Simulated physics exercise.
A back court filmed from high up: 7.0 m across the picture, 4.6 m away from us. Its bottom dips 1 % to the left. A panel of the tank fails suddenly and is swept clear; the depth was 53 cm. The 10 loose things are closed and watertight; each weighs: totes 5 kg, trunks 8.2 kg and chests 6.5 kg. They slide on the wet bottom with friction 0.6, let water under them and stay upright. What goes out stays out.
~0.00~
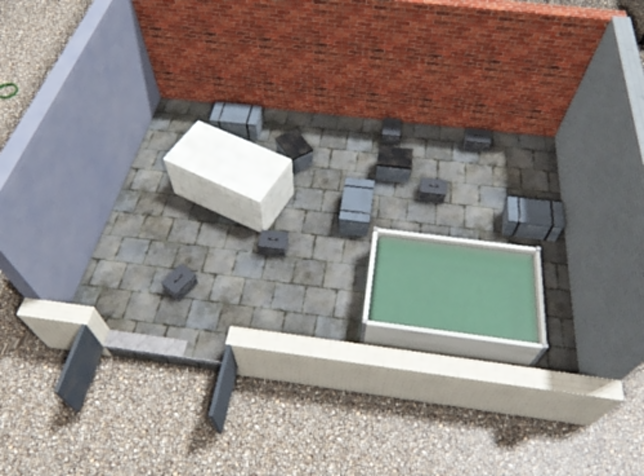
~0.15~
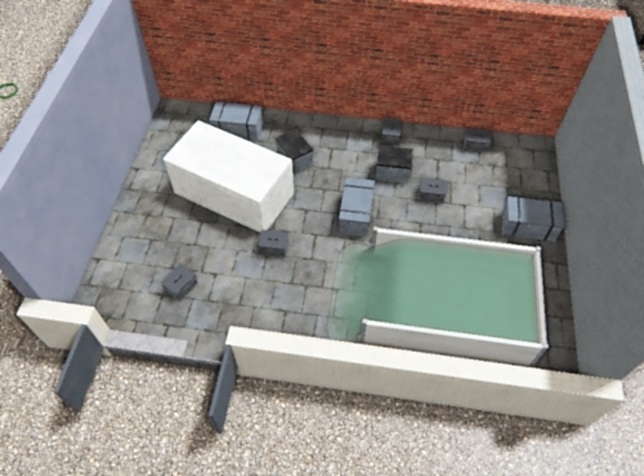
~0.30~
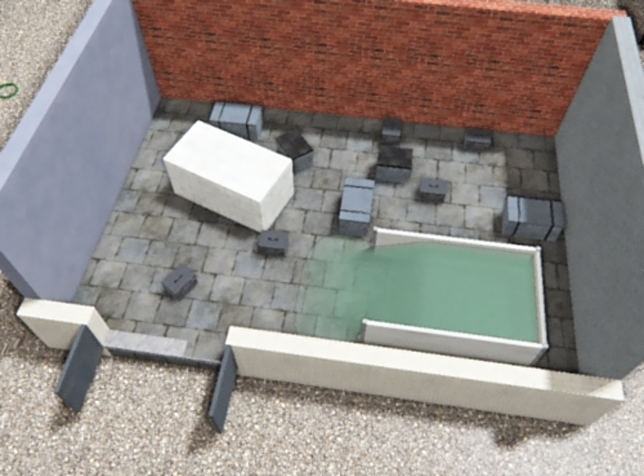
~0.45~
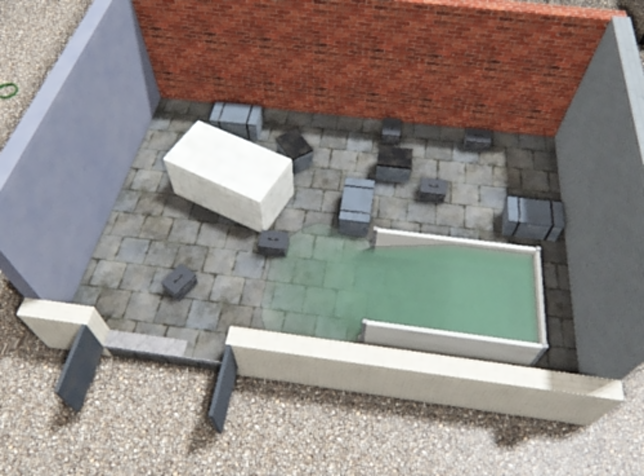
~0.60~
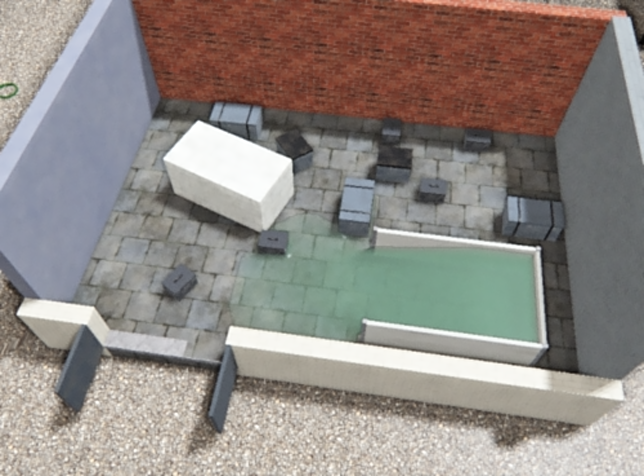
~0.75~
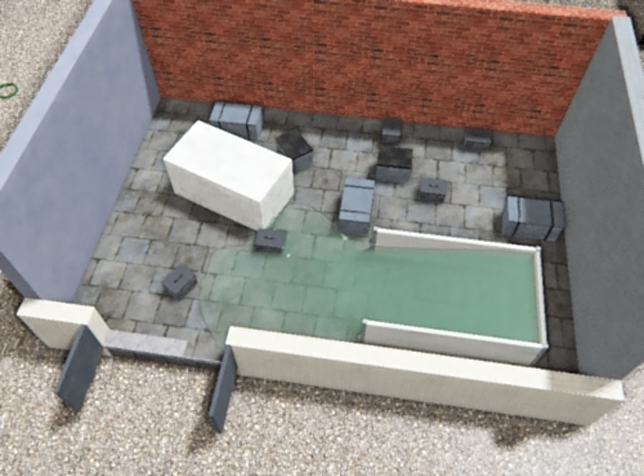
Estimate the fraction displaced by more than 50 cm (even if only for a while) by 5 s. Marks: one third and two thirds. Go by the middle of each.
It is under a third.
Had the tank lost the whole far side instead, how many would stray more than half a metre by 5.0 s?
In that case 8 of them.
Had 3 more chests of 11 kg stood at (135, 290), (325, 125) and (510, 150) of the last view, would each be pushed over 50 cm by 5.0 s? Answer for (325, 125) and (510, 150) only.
In that order: Less, under.
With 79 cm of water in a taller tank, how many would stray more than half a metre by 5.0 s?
Then 5.
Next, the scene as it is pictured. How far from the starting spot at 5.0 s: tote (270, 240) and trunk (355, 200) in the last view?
In that order: 300 cm, 20 cm.
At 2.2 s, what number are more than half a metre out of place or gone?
By then 2.
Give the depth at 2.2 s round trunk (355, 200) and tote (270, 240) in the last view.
About 2 and 6 cm.
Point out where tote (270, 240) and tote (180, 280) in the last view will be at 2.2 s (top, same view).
Near (129, 184) and (81, 263).
After 1.1 s 0 of 10 are over 50 cm from their spots; 0 afloat.
After 2.2 s 2 of 10 are over 50 cm from their spots; 1 afloat.
After 3.5 s 2 of 10 are over 50 cm from their spots; 1 afloat.
After 5.0 s 3 of 10 are over 50 cm from their spots, and 3 have been at some point; 2 afloat.
